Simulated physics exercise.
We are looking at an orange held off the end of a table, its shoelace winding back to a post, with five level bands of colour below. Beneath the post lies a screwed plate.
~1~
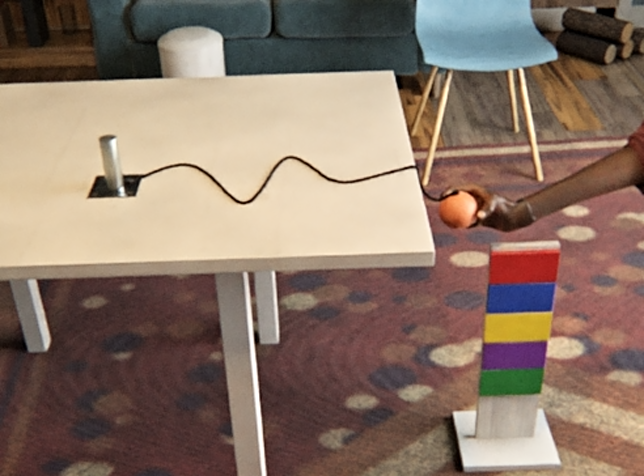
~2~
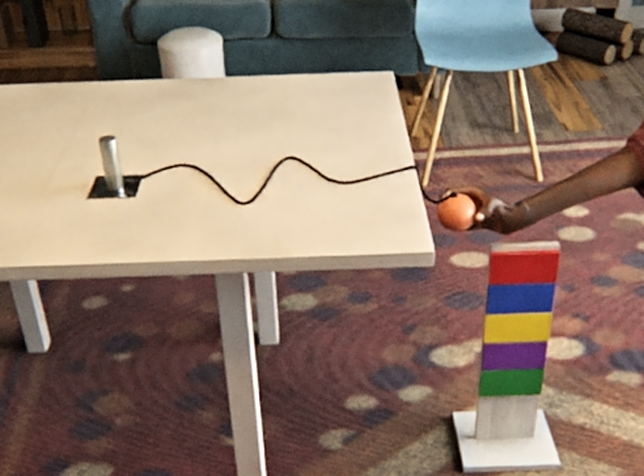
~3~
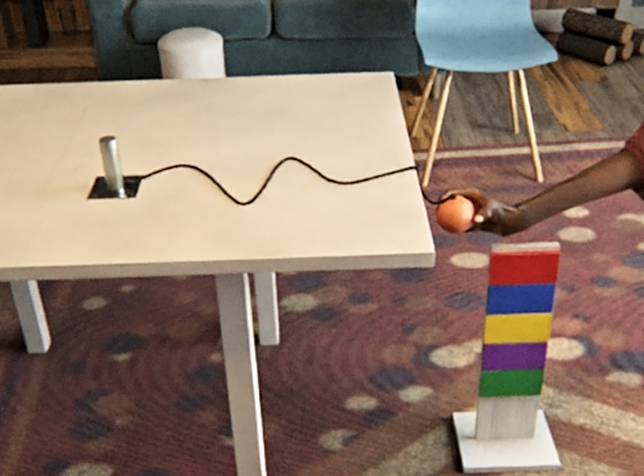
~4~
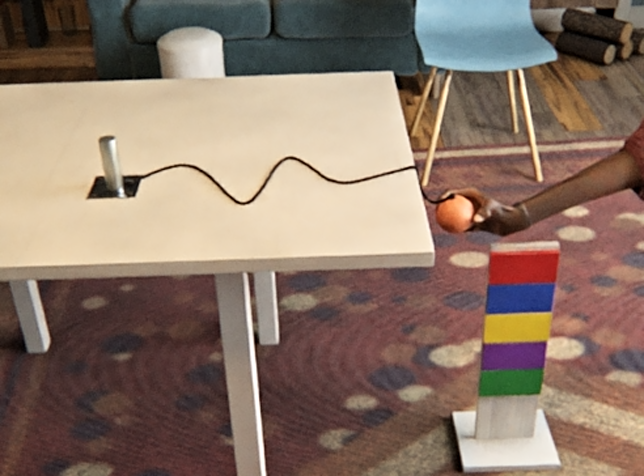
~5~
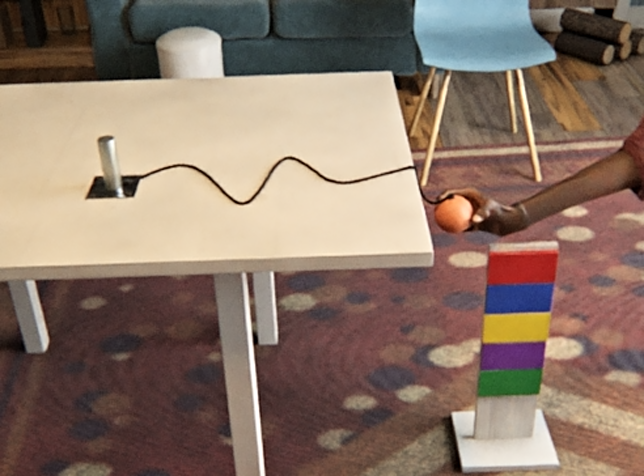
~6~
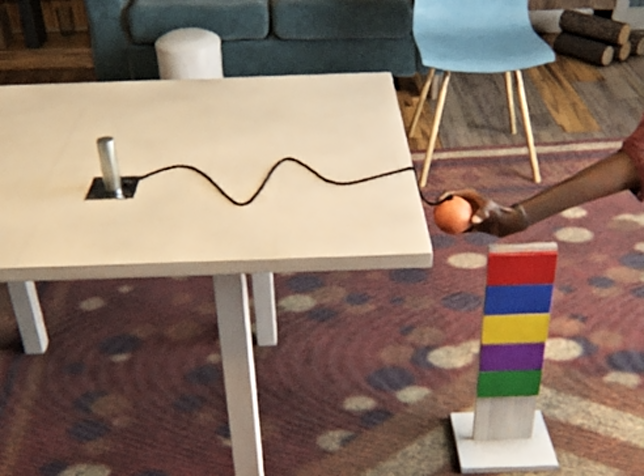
To begin with, a hand reaching in from the right holds an orange just off the end of a white table, a dark, wavy cord running back to a metal post. The hand and orange shift very slightly left, then stay nearly still above a stand with red, blue, yellow, purple and green bands.
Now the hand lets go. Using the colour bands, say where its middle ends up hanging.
Its middle ends up at the purple band.
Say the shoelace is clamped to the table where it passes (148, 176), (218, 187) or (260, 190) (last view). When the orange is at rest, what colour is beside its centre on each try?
In sequence it's purple, then yellow, and lastly blue.
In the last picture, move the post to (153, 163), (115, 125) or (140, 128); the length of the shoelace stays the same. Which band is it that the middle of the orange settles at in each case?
First try: Green; second try: Yellow; third try: Purple.
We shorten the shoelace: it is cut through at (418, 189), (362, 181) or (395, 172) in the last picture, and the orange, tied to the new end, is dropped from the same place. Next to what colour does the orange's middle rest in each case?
Yellow; red; blue.
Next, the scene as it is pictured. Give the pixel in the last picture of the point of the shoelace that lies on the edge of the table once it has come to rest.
Look close to (294, 159) - that's the one.
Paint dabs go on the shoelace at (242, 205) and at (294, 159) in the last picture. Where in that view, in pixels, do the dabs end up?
Around (305, 177); the other one around (414, 177).
Early on, orange near (397, 367); level with purple.
Midway, orange near (411, 364); level with purple.
Finally, orange near (407, 368); level with purple. Its middle rests at the purple band.
